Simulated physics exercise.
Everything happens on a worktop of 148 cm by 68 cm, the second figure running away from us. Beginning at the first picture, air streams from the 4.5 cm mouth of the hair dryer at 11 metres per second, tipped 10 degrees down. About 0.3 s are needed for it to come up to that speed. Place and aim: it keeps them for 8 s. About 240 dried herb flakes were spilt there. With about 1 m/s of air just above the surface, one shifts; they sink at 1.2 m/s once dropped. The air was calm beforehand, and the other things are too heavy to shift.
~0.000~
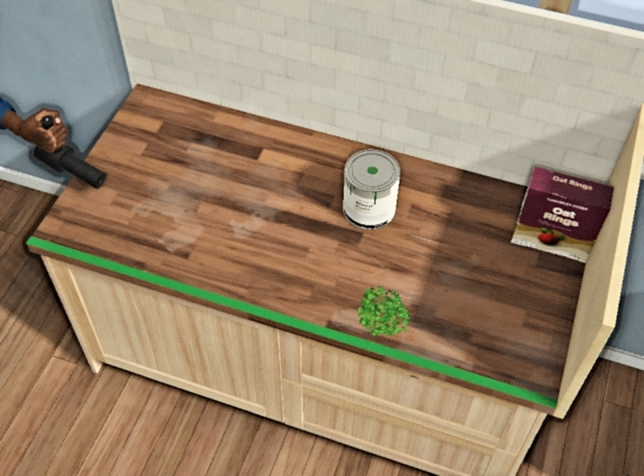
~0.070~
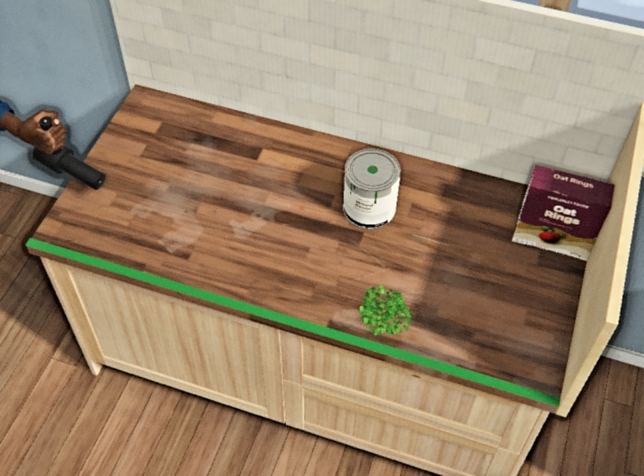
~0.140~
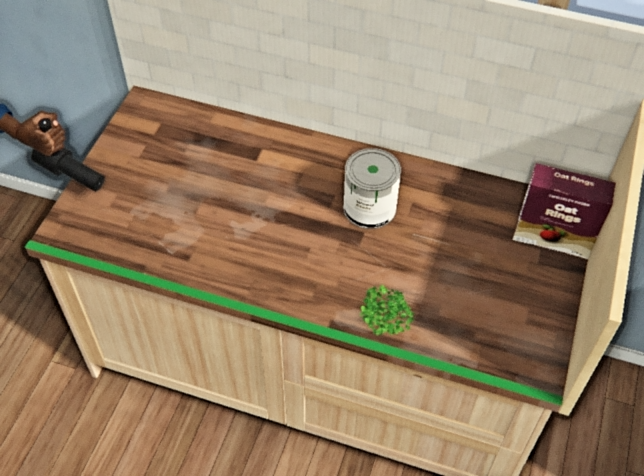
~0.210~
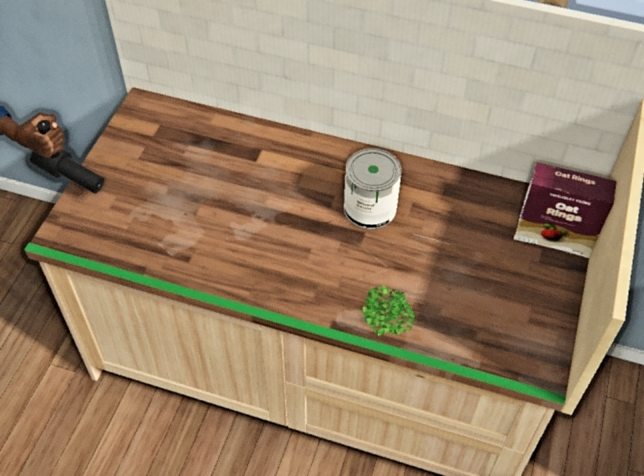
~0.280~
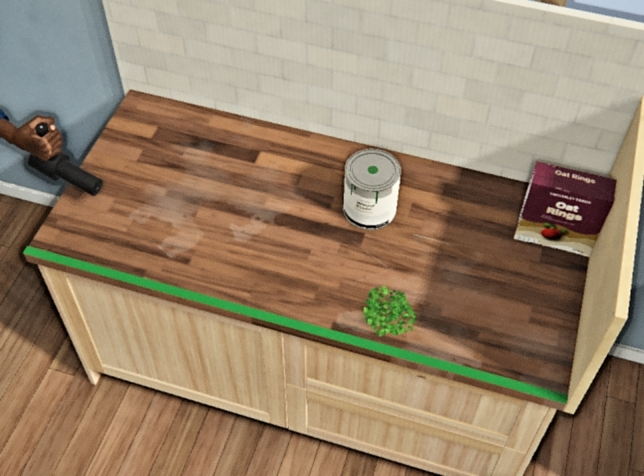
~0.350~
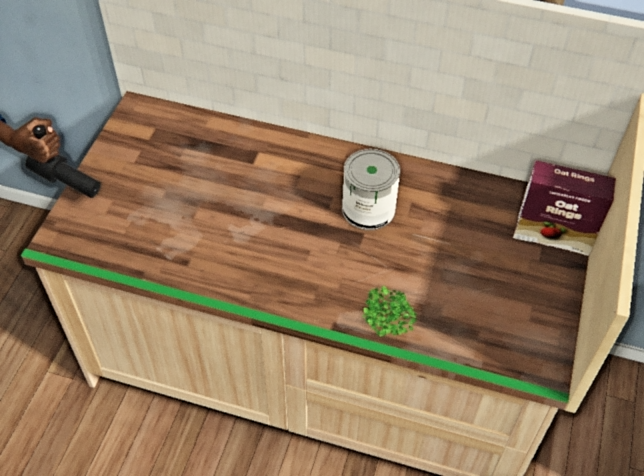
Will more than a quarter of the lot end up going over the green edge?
The quarter mark is passed.
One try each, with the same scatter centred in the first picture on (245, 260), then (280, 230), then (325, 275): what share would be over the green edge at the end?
In turn: 50 per cent, 0 per cent, 20 per cent.
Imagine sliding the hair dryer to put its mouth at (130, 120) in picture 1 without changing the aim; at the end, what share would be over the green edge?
You'd be looking at something like 100 in a hundred.
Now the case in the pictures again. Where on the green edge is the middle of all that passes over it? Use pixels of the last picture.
I'd say roughly (493, 383).
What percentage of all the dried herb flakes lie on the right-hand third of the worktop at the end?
It comes out near 40 in a hundred.
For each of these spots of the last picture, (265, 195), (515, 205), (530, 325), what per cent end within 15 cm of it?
Estimates in listed order: 0 %; 0 %; 20 %.
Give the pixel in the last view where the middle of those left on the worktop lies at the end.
Near (575, 352).
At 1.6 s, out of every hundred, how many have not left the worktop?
The share then is about 50 %.
After 1.6 s, 29 % are on the move or not yet settled, 54 % are over the green edge; the middle of those still in play is near (575, 356).
After 2.6 s, 25 % are on the move or not yet settled, 57 % are over the green edge; the middle of those still in play is near (574, 355).
After 4.4 s, 22 % are on the move or not yet settled, 58 % are over the green edge; the middle of those still in play is near (575, 353).
After 8.0 s, at the end, 60 % are over the green edge; the middle of those still in play is near (575, 352).
